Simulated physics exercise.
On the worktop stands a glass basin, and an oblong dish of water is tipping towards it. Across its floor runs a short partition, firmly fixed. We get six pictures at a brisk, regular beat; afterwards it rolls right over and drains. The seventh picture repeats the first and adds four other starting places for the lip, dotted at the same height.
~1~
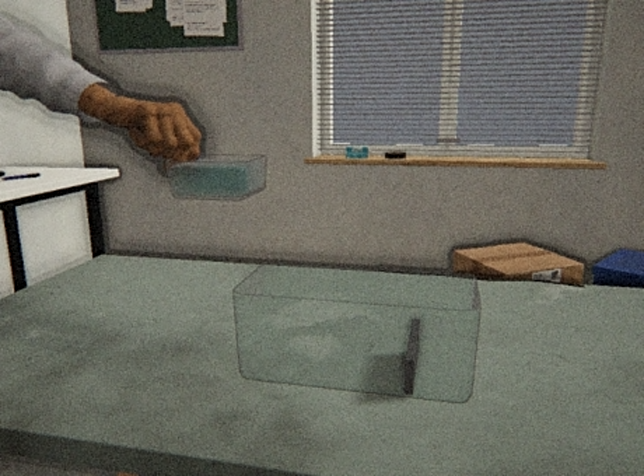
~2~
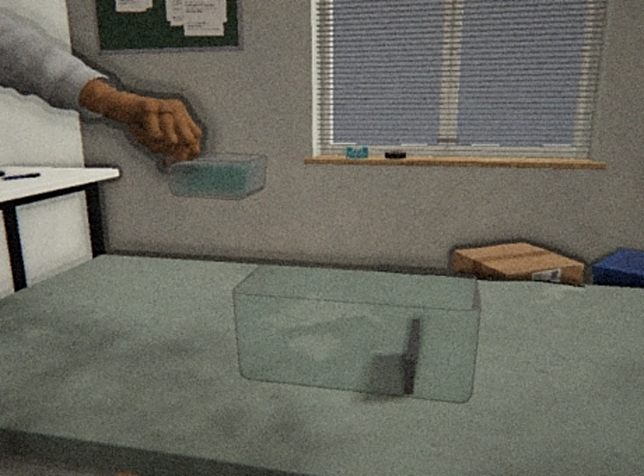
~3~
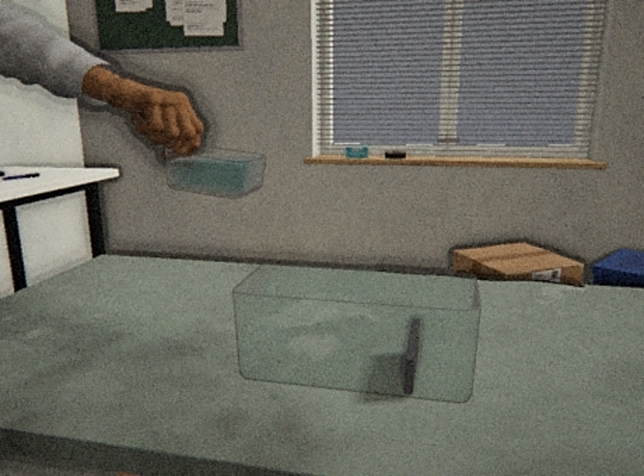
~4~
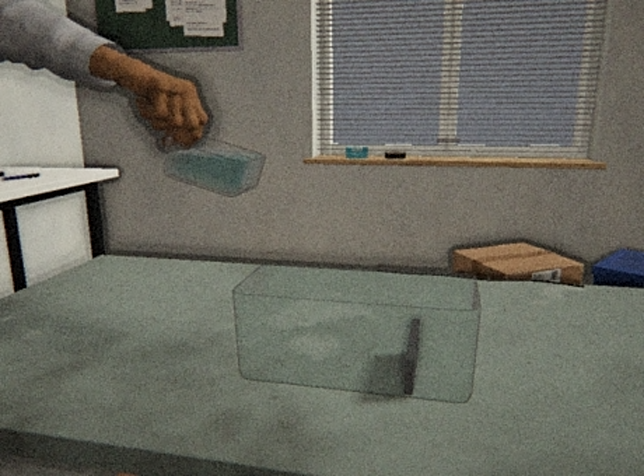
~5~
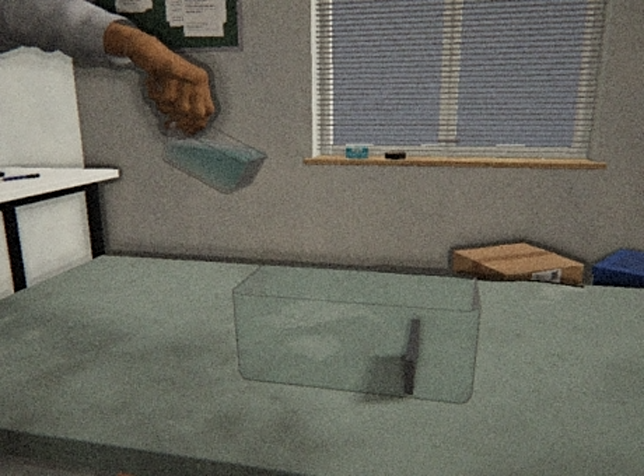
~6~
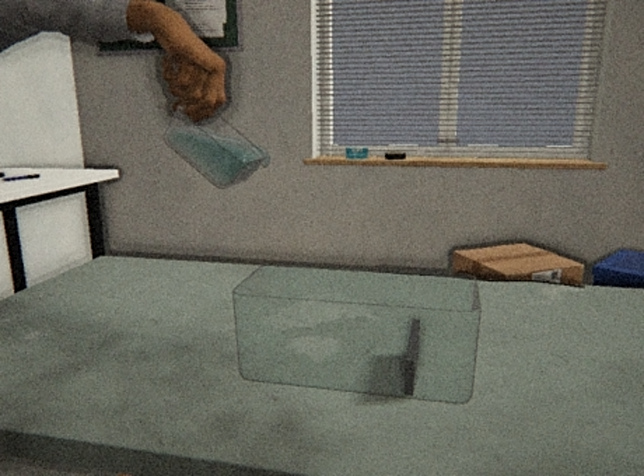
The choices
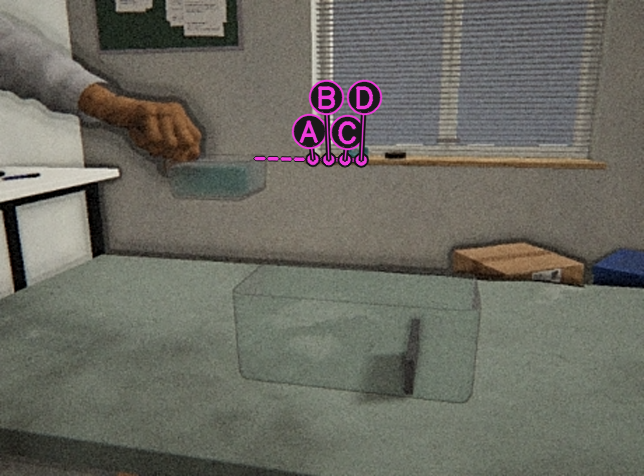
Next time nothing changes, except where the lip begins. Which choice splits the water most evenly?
B works best here.
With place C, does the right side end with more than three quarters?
No, it does not.
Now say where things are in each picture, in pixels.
Upright, lip at (256, 158); basin from (240, 375) to (472, 401); top of the wall at (413, 337); nothing has left yet, in the first frame.
Upright, lip at (256, 158); nothing has left yet, in the second frame.
Tipped about 7°, lip at (255, 158); nothing has left yet, in the third frame.
Tipped about 16°, lip at (255, 158); water is over the lip, down to (255, 158), in the fourth frame.
Tipped about 26°, lip at (255, 159); water is over the lip, down to (255, 159), in the fifth frame.
Tipped about 39°, lip at (255, 159); water is over the lip, down to (259, 167), in the sixth frame.
On the marked copy, A at (312, 159); B at (328, 159); C at (344, 159); D at (361, 160).
With A, about 74 % ends left of the wall and 21 % right of it; 6 % is lost outside.
With B, about 45 % ends left of the wall and 44 % right of it; 11 % is lost outside.
With C, about 27 % ends left of the wall and 65 % right of it; 8 % is lost outside.
With D, about 25 % ends left of the wall and 63 % right of it; 11 % is lost outside.
